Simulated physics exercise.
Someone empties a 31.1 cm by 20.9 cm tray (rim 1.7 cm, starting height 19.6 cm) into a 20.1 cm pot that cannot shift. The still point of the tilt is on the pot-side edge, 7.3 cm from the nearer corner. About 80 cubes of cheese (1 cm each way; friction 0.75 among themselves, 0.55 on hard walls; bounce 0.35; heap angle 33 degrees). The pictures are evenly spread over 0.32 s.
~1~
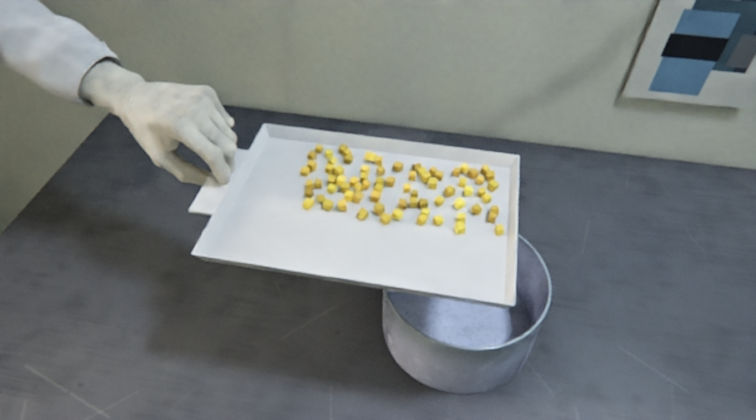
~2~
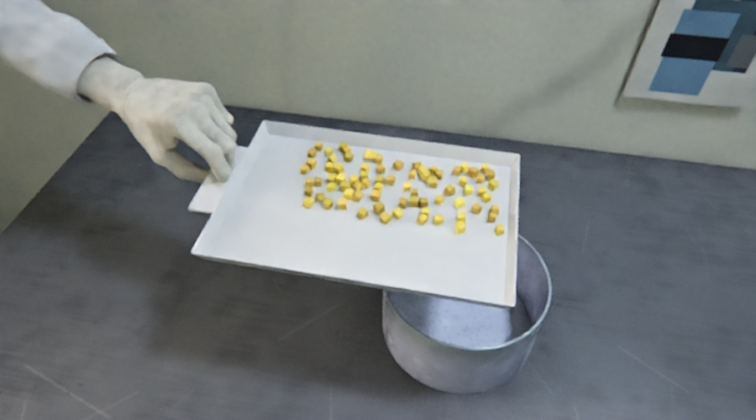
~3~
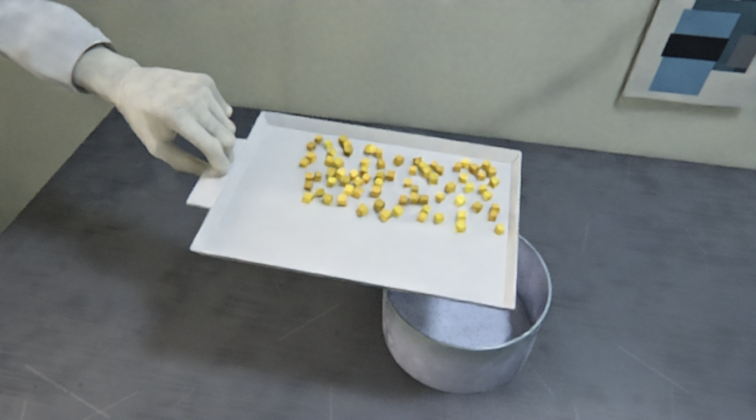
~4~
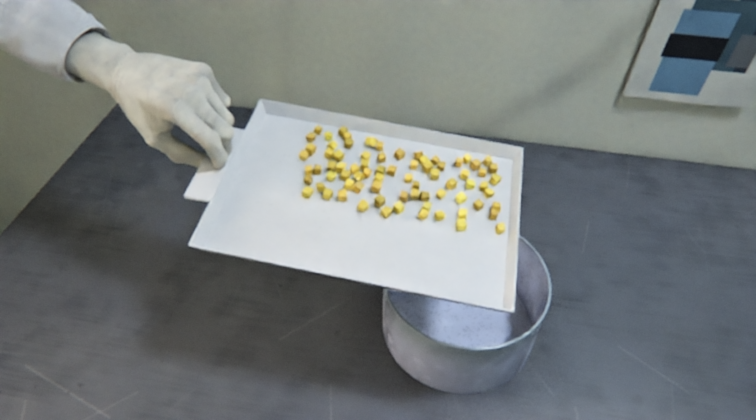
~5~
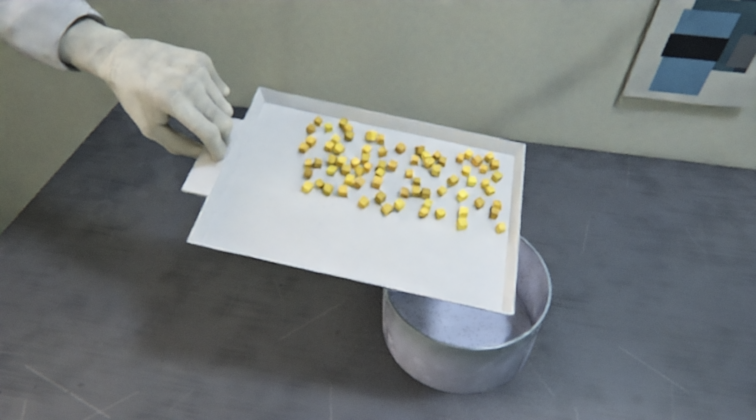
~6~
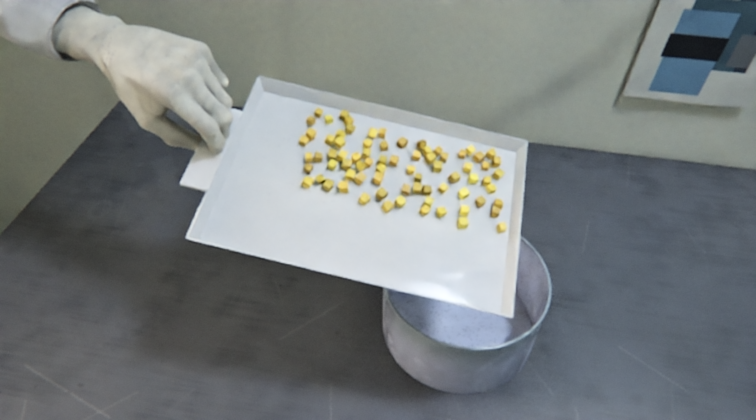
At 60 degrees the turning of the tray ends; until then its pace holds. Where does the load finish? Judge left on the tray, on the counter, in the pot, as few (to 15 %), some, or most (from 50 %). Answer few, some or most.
Tray: Some, counter: Most, pot: Few.
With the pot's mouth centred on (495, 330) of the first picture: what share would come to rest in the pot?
About 65 per cent.
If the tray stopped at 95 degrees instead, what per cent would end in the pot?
In that case some 30 per cent.
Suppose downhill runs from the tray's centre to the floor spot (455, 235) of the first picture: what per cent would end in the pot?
About 15 per cent.
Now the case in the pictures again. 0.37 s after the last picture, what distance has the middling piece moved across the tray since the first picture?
About 2 cm.
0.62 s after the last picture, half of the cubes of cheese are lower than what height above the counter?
About 20 cm.
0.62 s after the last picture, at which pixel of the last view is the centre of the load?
Around (472, 291).
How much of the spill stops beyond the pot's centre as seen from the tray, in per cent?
About 90 per cent.
Then, 0.37 s after the last picture, tilt 37 degrees; the tray holds 100 %, the pot 0 %.
Then, 0.62 s after the last picture, tilt 52 degrees; the tray holds 95 %, the pot 0 %.
Then, 0.98 s after the last picture, tilt 60 degrees; the tray holds 30 %, the pot 0 %.
In the end, tray 30 %, counter 70 %, pot 0 %.
